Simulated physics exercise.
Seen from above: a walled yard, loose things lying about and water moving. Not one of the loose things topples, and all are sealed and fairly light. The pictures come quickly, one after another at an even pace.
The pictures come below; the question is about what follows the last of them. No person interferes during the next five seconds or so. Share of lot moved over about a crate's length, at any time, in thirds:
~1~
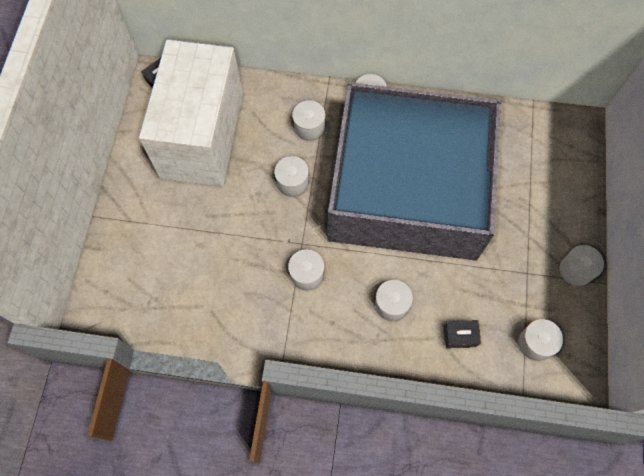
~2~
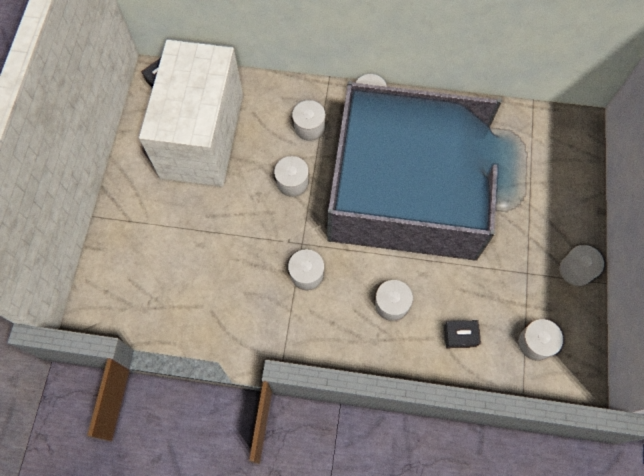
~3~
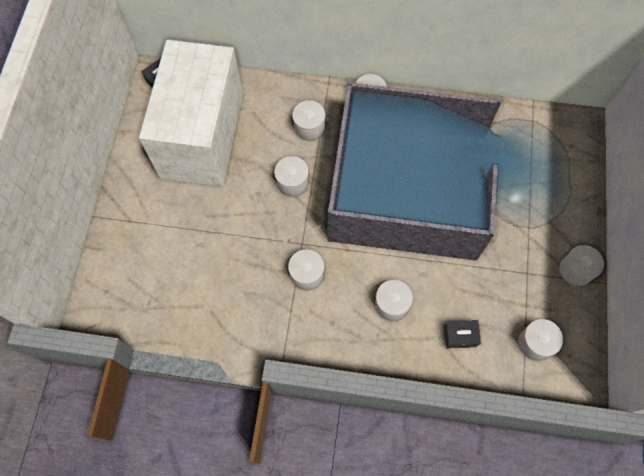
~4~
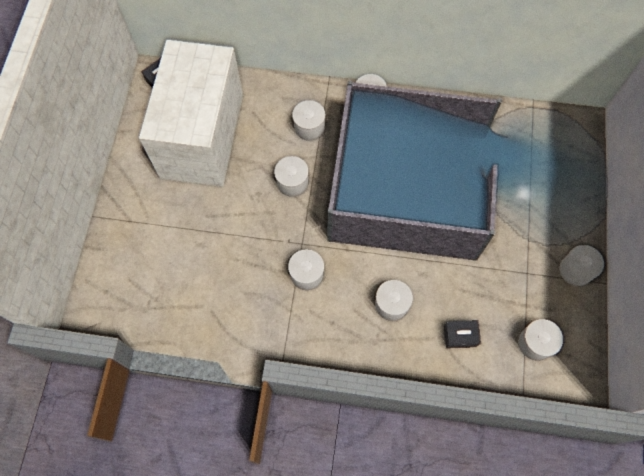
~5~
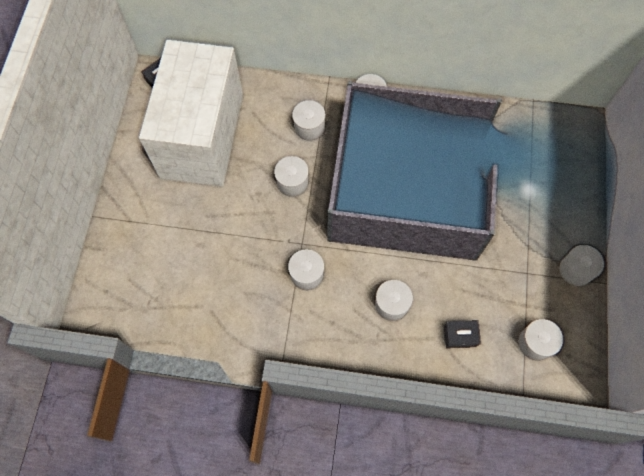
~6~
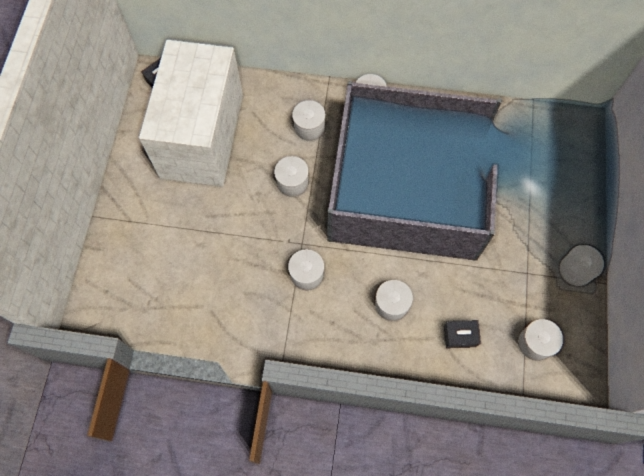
2/3 or more.
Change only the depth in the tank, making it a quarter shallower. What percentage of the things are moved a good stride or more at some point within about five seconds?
I'd say somewhere about 60 percent.
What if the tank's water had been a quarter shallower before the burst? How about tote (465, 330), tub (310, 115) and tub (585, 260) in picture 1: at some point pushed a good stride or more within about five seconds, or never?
Taking each in turn, the answer is did it, came up short, did it.
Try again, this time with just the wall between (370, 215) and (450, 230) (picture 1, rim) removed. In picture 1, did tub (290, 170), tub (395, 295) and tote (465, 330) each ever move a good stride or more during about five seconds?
First under that mark, then beyond that mark, then beyond that mark.
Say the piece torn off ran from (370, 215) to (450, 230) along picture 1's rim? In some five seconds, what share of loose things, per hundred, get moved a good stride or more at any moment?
I'd guess close to 50 percent.
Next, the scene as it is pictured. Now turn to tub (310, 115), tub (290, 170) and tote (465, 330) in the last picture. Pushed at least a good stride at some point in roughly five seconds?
One after the other: Never so far, no, that far or more.
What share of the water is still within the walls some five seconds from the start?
Roughly 100 percent.
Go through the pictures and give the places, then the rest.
The first picture shows a tub at (371, 87) rests on the ground; a tub at (309, 114), on the bottom; 0 of 10 have shifted.
The second picture shows a tub at (371, 87), on the bottom; a tub at (309, 114) rests on the ground; 0 of 10 have shifted.
The third picture shows a tub at (371, 87) rests on the ground; a tub at (309, 114), on the bottom; 0 of 10 have shifted.
The fourth picture shows a tub at (371, 87) rests on the ground; a tub at (309, 114) rests on the ground; 0 of 10 have shifted.
The fifth picture shows a tub at (371, 87) rests on the ground; a tub at (309, 114), on the bottom; 0 of 10 have shifted.
The sixth picture shows a tub at (371, 87) rests on the ground; a tub at (309, 114), on the bottom; 0 of 10 have shifted.
A moment on, 0 of 10 are well off their spots; 0 afloat.
Next, 2 of 10 are well off their spots; 1 afloat.
Later, 5 of 10 are well off their spots; 1 afloat.
In the end, 8 of 10 are well off their spots, and 8 have been at some point; 2 afloat.
